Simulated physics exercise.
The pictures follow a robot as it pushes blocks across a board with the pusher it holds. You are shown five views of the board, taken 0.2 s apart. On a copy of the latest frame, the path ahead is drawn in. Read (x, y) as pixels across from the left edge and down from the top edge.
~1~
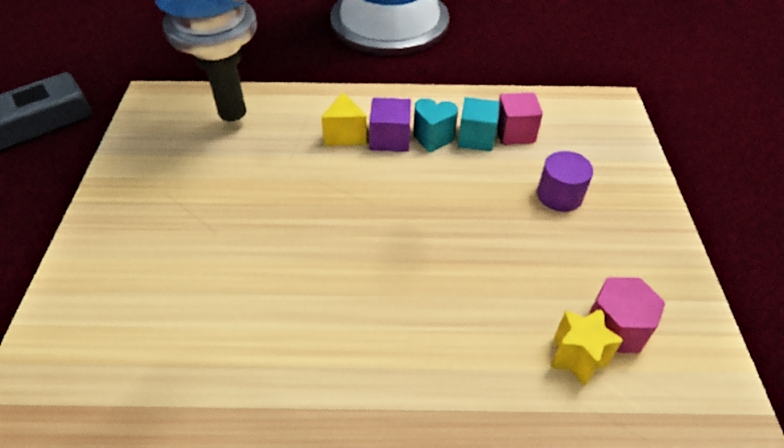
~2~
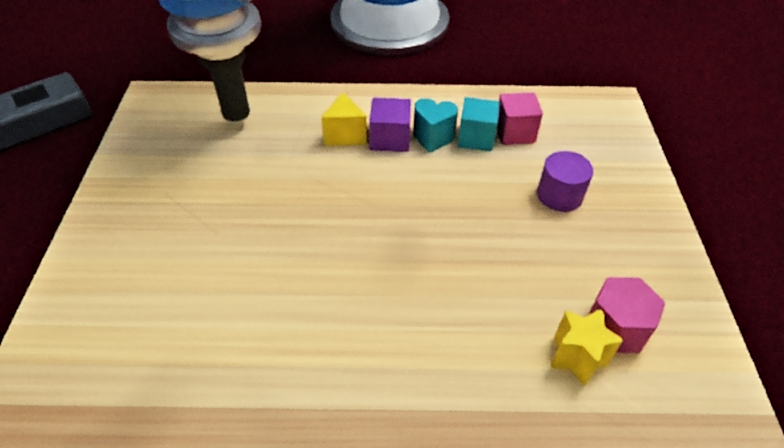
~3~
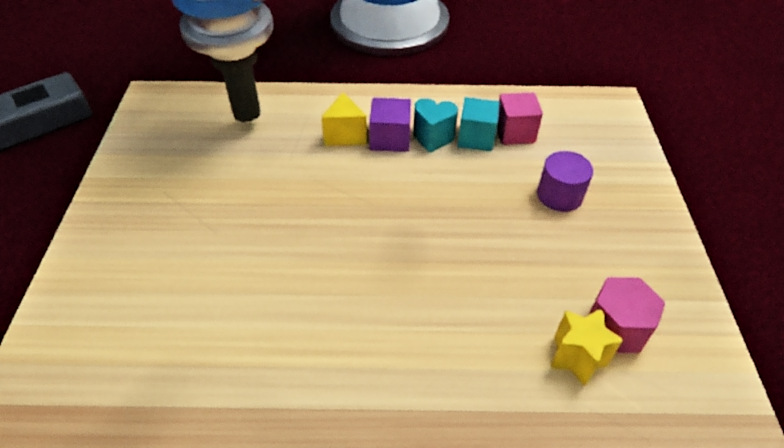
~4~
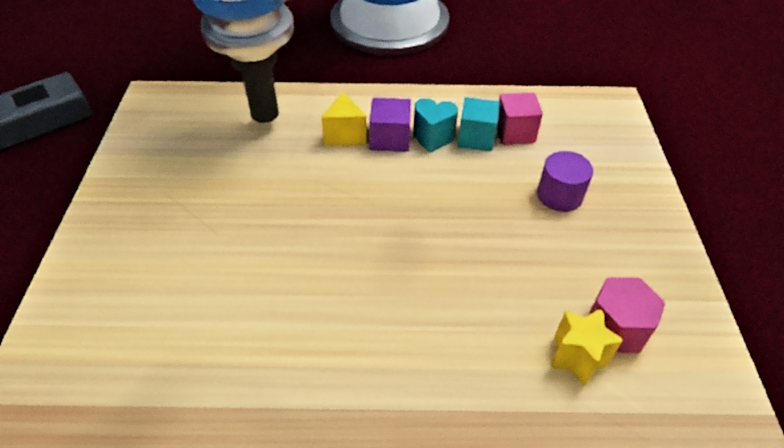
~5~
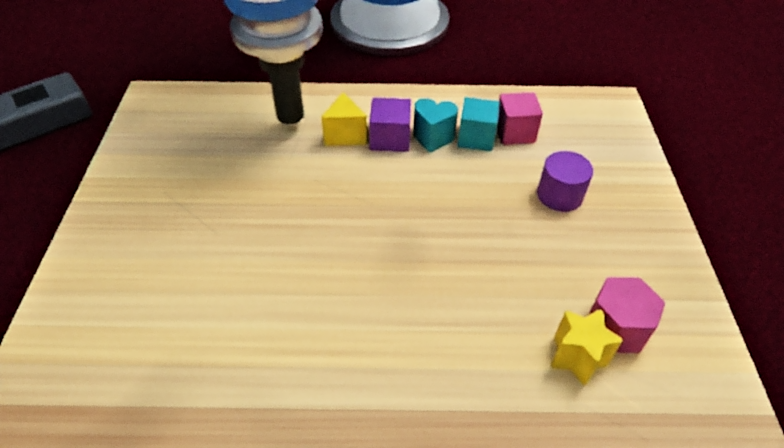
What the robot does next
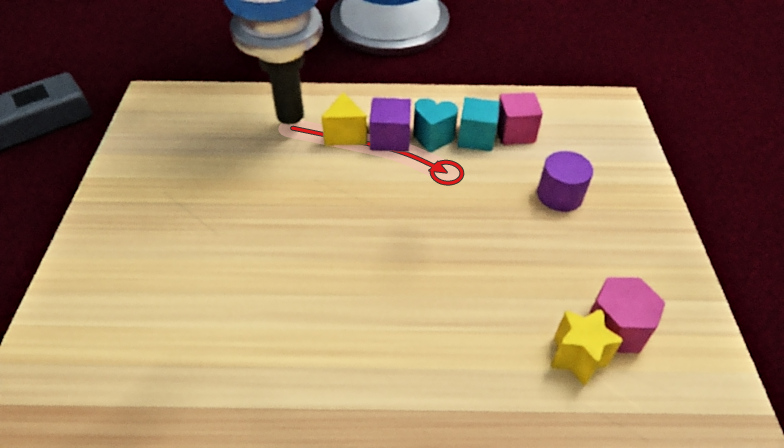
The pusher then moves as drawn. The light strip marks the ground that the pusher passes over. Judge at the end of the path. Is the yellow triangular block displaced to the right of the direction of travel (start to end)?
The answer is yes.
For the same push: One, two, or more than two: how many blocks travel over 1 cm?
It displaces three or more.
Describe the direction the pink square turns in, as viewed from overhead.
Overhead view: Clockwise.
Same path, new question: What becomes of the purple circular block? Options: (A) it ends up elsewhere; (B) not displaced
The one that fits is B, not displaced.
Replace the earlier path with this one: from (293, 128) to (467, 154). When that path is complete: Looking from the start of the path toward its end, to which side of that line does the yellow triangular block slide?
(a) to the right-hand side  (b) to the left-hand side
It's a.
Drawn move, from (293, 128) by way of (344, 139) and (397, 151) to (447, 172).
On the path given first. One third of the way, pusher (345, 127); yellow triangular block (370, 117); purple square (406, 113), turned 35° anticlockwise; turquoise heart block (442, 107); turquoise square (483, 109).
Two thirds of the way, pusher (398, 139); yellow triangular block (423, 134); purple square (455, 119), turned 65° anticlockwise; turquoise heart block (478, 101), turned 30° anticlockwise; turquoise square (516, 100); pink square (554, 102), turned 25° clockwise.
At the end, pusher (448, 160); yellow triangular block (474, 160); purple square (481, 128), turned 125° anticlockwise; turquoise heart block (479, 99), turned 45° anticlockwise; turquoise square (516, 100); pink square (555, 102), turned 25° clockwise; purple circular block still.
